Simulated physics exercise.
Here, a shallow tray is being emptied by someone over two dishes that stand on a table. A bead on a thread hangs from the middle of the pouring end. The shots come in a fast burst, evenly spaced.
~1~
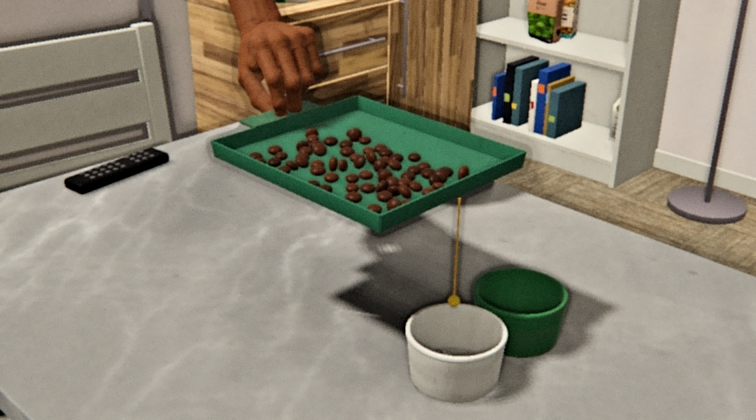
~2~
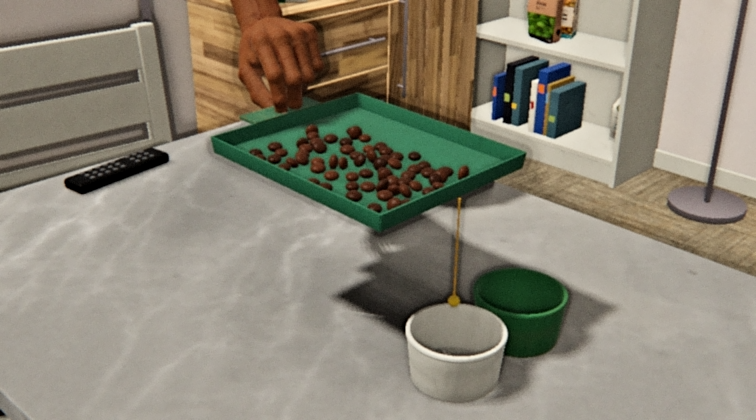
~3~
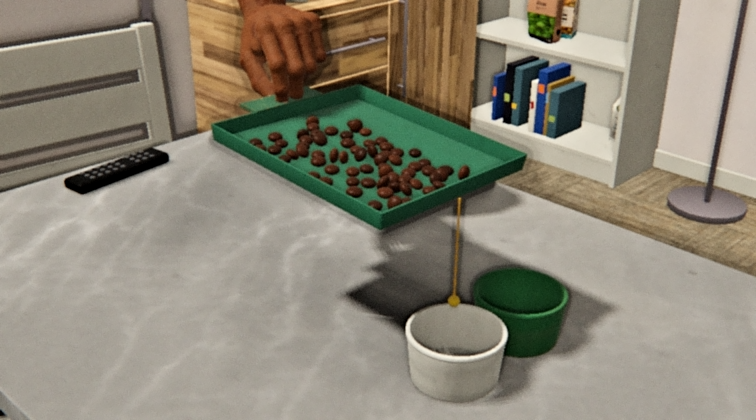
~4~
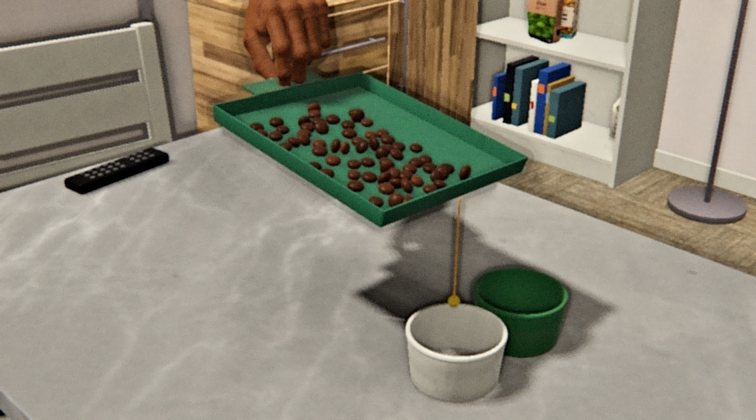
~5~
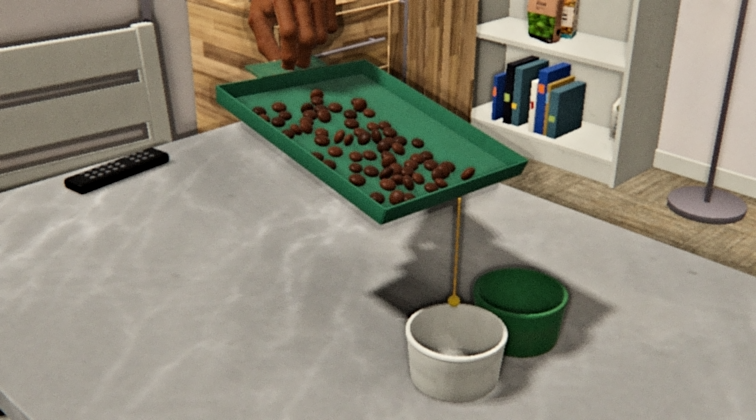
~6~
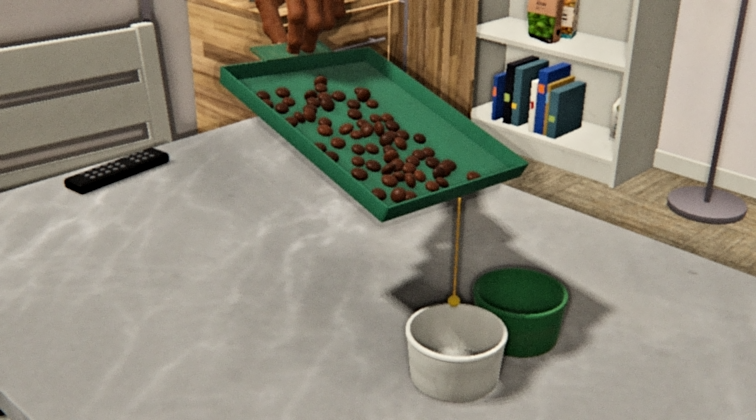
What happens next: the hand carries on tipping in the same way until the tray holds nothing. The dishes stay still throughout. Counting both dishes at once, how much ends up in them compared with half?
Between them they hold more than half.
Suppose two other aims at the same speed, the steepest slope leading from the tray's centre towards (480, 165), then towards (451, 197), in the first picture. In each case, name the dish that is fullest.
Rightward dish for the first, Leftward dish for the second.
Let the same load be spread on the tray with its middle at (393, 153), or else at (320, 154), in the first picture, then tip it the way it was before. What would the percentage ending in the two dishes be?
Try 1: 80 %; try 2: 70 %.
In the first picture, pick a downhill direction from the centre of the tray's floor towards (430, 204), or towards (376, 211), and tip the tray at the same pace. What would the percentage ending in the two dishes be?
20 and 0 per cent, in that order.
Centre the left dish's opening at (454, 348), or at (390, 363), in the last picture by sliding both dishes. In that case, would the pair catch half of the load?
Placing 1: A majority of it. Placing 2: A minority of it.
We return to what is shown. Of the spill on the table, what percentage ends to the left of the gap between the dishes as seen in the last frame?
Near 10 %.
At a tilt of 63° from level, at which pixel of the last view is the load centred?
The load is centred about (466, 167).
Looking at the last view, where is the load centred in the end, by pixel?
Near (516, 335).
Soon after the last picture, tray tipped steeply; nearly all on the tray; a stray few in the air.
A little later, tray tipped past a quarter turn; about half on the tray; a small part in the left dish; about a quarter in the right dish; a small part outside both; a small part in the air.
Later still, tray tipped past a quarter turn; about a quarter in the left dish; about two thirds in the right dish; about a quarter outside both.
At rest, tray tipped past a quarter turn; about a quarter in the left dish; about two thirds in the right dish; about a quarter outside both.
